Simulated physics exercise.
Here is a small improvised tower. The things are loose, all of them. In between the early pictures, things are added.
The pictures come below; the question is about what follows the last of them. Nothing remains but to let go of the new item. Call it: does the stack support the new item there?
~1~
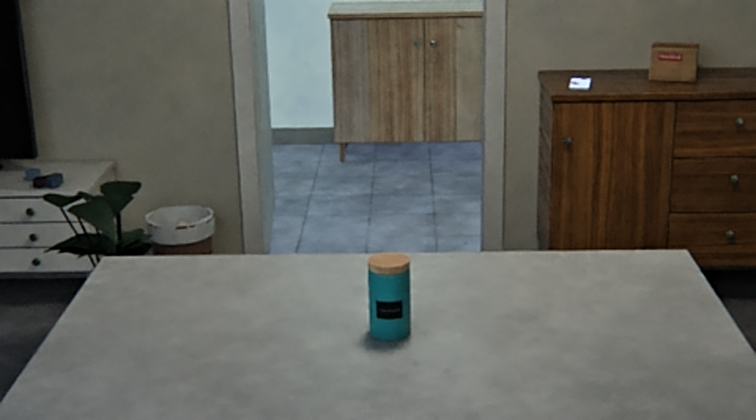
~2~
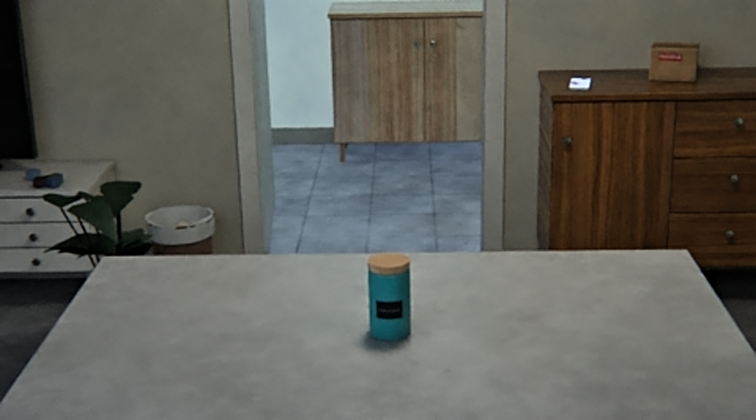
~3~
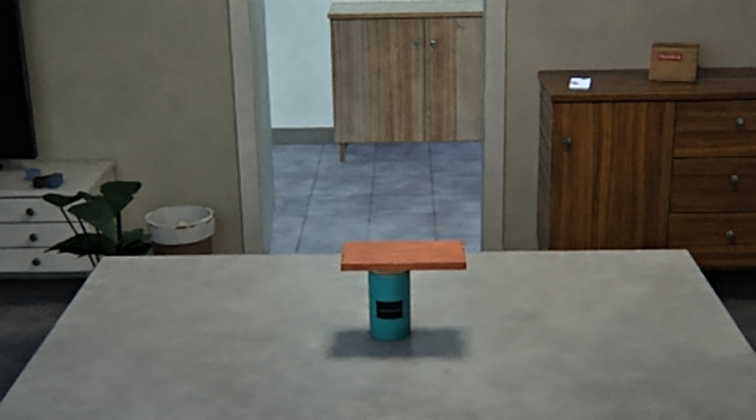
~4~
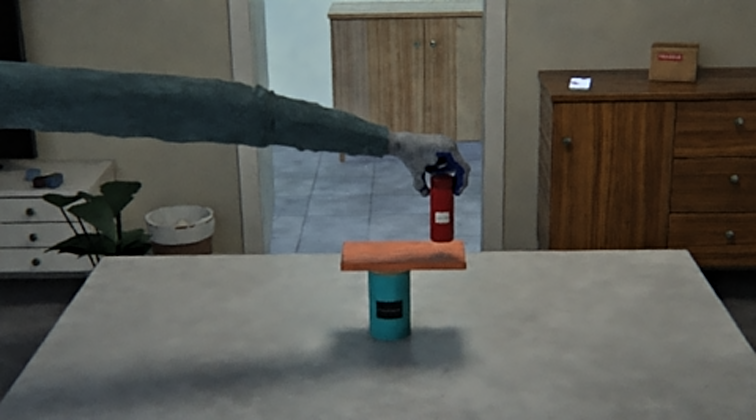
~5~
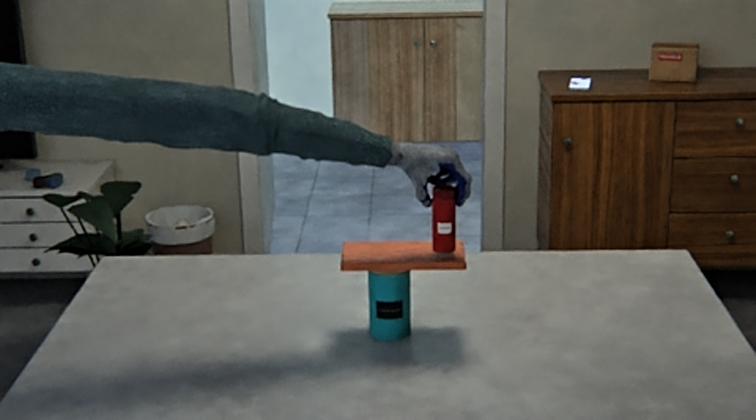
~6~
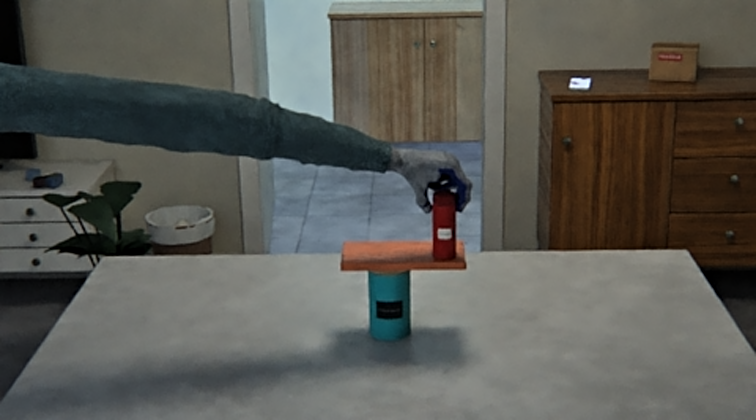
No, it does not.
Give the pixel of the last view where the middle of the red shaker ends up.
Roughly at pixel (476, 330).
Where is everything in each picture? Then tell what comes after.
In the first picture, the last thing is not in view yet; turquoise jar (390, 296).
In the second picture, the last thing is not in view yet; turquoise jar (390, 296).
In the third picture, the last thing is not in view yet; turquoise jar (390, 296).
In the fourth picture, coming down; red shaker (442, 208); turquoise jar (390, 296).
In the fifth picture, coming down; red shaker (444, 219); turquoise jar (390, 296).
In the sixth picture, in place under the hand; red shaker (444, 225); turquoise jar (390, 296).
Then, 0.50 s on from there, red shaker now fallen; orange board turned 74° from how it was put.
Then, 0.70 s on from there, orange board now fallen.
In the end, fallen, orange board and red shaker; turquoise jar unmoved. At the end, from the last picture's camera, red shaker near (476, 330). The stack comes apart.
